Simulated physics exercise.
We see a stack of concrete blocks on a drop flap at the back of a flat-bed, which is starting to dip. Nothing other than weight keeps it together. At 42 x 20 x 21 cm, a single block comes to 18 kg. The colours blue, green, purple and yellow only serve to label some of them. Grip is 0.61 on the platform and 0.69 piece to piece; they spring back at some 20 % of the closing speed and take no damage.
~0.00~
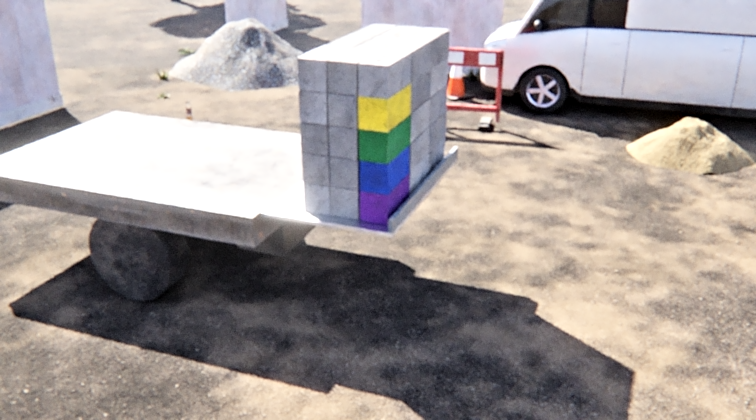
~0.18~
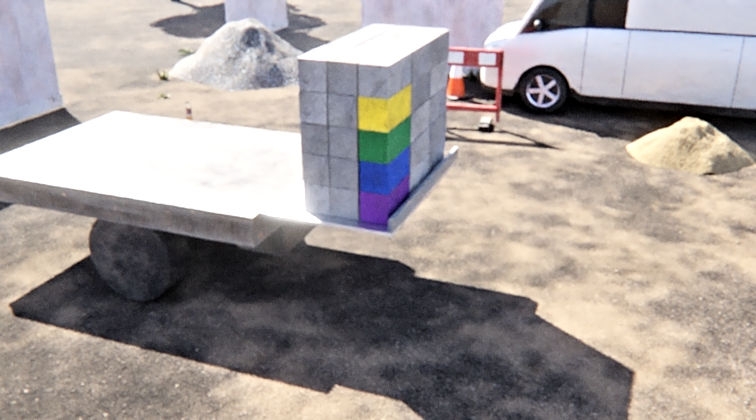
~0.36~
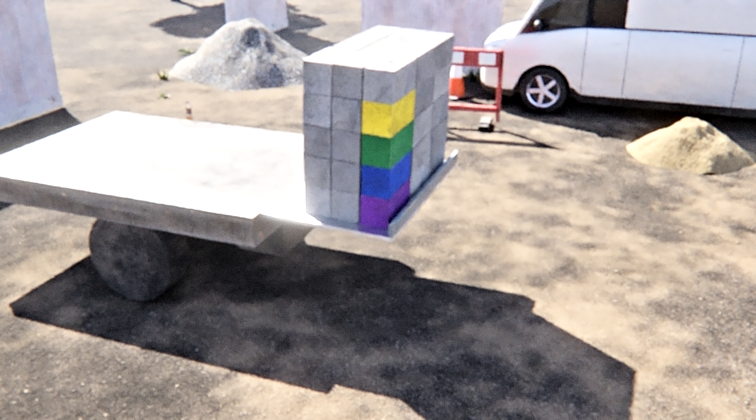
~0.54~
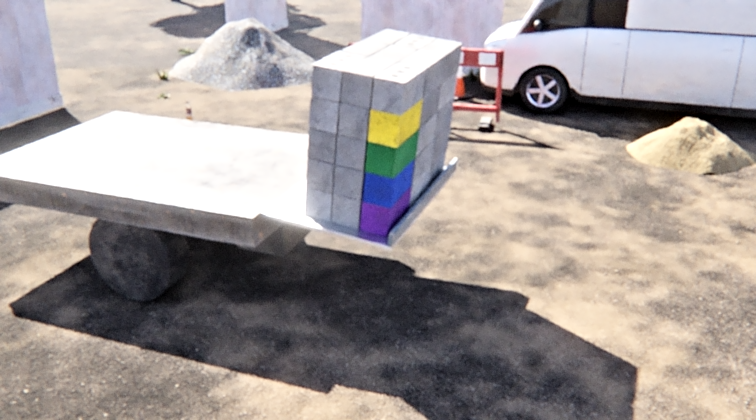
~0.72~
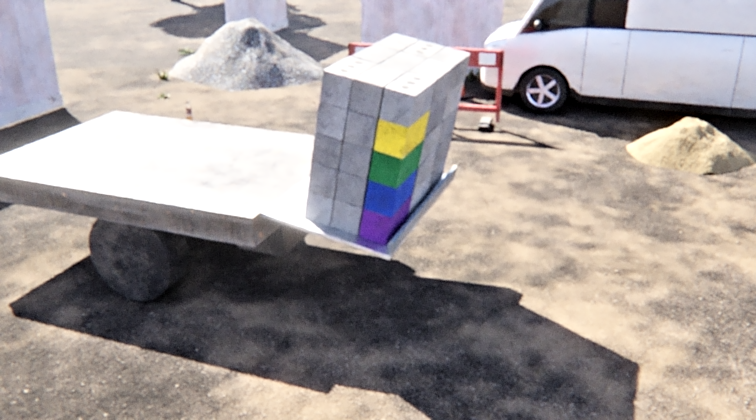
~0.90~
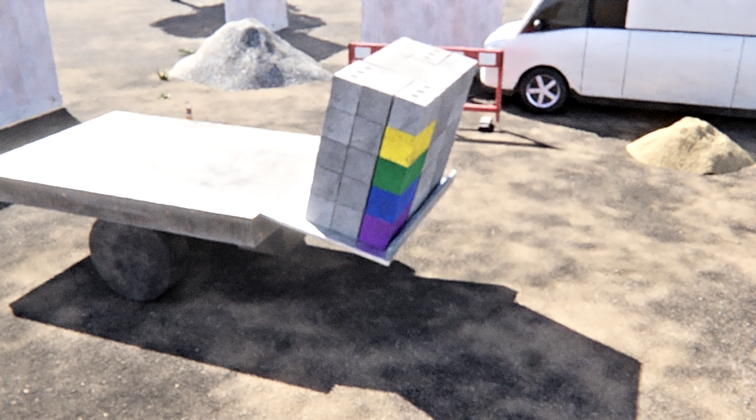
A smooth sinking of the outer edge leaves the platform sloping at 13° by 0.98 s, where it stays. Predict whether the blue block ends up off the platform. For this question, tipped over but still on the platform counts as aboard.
The blue block ends up off it.
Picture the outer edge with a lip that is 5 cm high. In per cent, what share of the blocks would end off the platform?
Share at the end: 60 percent.
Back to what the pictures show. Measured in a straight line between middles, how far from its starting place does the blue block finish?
Roughly 120 cm.
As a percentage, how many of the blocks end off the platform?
Roughly 60 per cent of them.
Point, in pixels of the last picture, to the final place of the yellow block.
Look near (535, 340) in the final frame.
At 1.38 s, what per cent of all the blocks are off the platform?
By then 25 %.
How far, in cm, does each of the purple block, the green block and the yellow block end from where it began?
The purple one ends 20 cm from where it began, the green one 150 cm, and the yellow one 180 cm.
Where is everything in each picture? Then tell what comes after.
In the first picture (pixels give the middle of a visible side; leans and shifts are taken against what carries them), platform's outer corner (390, 236) slope 0°; blue block (374, 178); yellow block (373, 115); green block (373, 147); none has stirred.
Platform's outer corner (390, 236) slope 0°; blue block (374, 178), in the second picture.
Platform's outer corner (390, 240) slope 2°; blue block (375, 182), in the third picture.
Platform's outer corner (389, 249) slope 6°; blue block (378, 191), in the fourth picture.
Platform's outer corner (388, 258) slope 10°; blue block (380, 199), in the fifth picture.
Platform's outer corner (386, 264) slope 13°; blue block (382, 205); yellow block (397, 147) 19 mm from its place; green block (389, 176); movement in 15 of them, in the sixth picture.
After 1.38 s, slope 13°; 11 of the 45 blocks off the platform; blue block 26° from how it stood; green block 26° from how it stood.
After 1.80 s, slope 13°; 27 of the 45 blocks off the platform; blue block on its side; yellow block on its side.
In the end (3.0 s), slope 13°; 27 of the 45 blocks off the platform; blue block on its side; green block on its side; yellow block on its side. From the last view, middles, blue block near (451, 325), green block near (499, 336).
